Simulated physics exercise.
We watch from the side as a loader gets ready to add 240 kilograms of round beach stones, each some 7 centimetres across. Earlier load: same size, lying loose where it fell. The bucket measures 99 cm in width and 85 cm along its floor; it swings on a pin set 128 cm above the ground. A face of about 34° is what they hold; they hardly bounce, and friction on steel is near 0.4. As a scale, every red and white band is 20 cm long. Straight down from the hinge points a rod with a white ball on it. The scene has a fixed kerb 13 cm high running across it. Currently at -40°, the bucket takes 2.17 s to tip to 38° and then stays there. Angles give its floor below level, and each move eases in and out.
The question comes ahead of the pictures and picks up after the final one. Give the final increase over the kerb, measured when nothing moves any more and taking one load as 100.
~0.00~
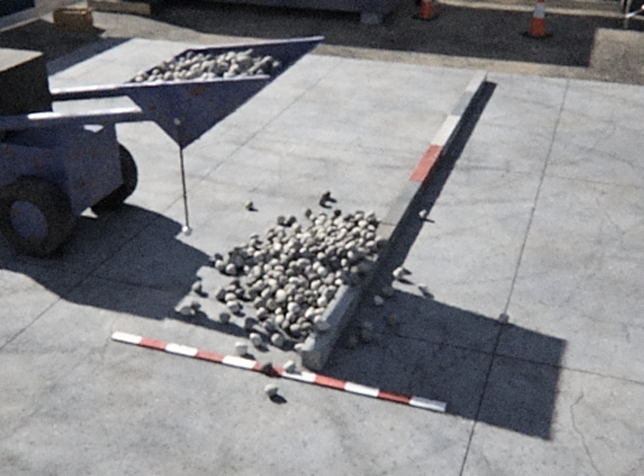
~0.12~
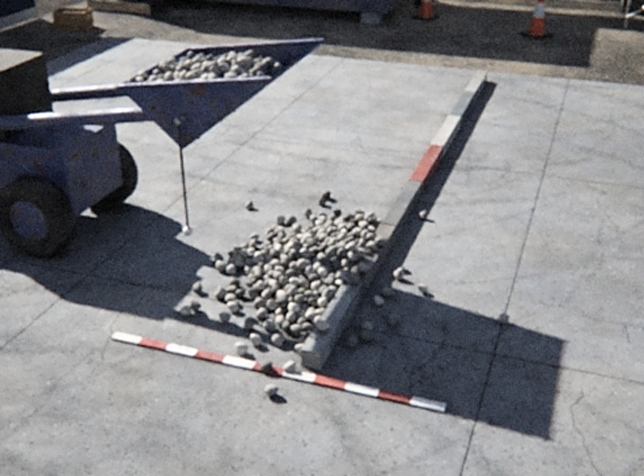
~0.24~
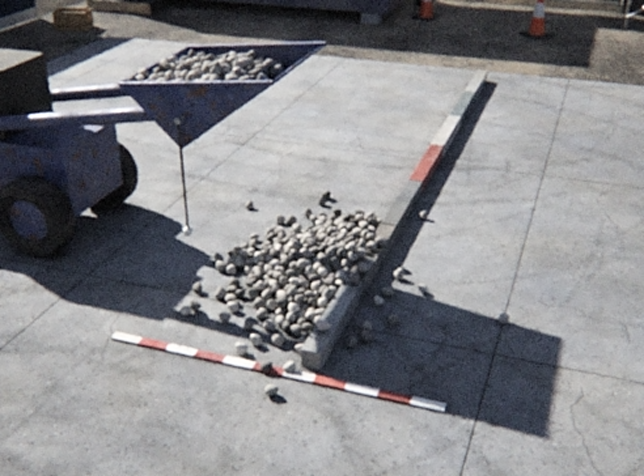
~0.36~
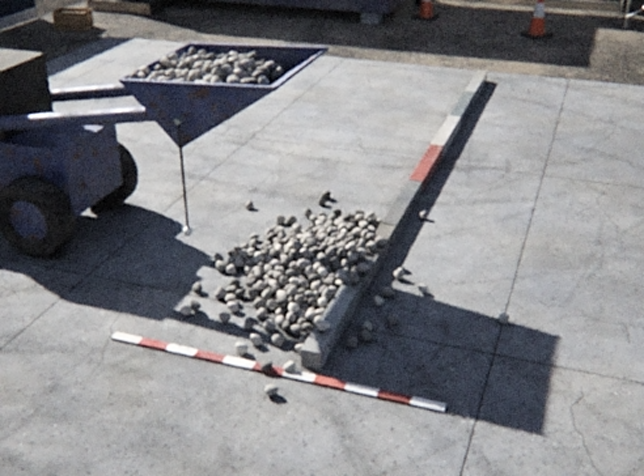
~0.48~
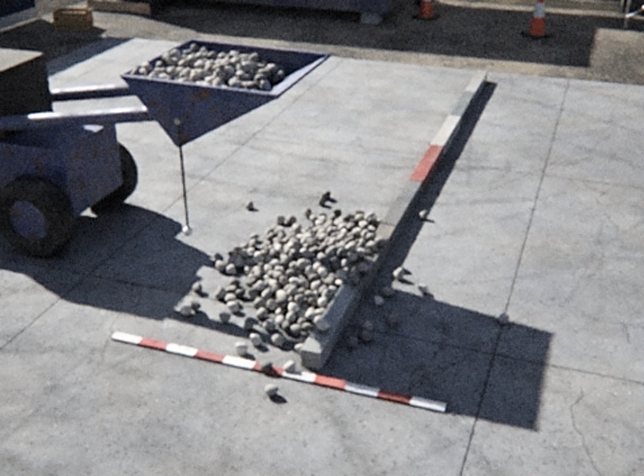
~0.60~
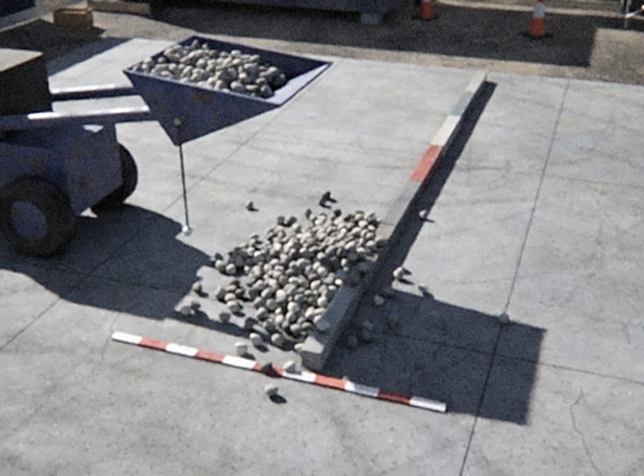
Close to 28 parts in a hundred.
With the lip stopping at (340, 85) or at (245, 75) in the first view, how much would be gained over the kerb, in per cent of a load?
Some 100 percent first and 10 percent second.
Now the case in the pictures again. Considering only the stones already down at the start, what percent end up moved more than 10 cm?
Estimate: 10 %, roughly.
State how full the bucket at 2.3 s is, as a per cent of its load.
Around 15 in a hundred.
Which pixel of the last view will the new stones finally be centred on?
Their centre rests close to (341, 257).
After 1.6 s the floor is at 26°; in per cent of one load, 96 in the bucket, 101 on this side of the kerb, 2 over the kerb; the foremost stones are at (403, 306).
After 2.3 s the floor is at 38°; in per cent of one load, 15 in the bucket, 178 on this side of the kerb, 7 over the kerb; the foremost stones are at (416, 290).
After 2.6 s the floor is at 38°; in per cent of one load, 0 in the bucket, 178 on this side of the kerb, 22 over the kerb; the foremost stones are at (463, 288).
After 5.2 s the floor is at 38°; in per cent of one load, 0 in the bucket, 169 on this side of the kerb, 31 over the kerb; the foremost stones are at (504, 276). Net gain over the kerb, 28.
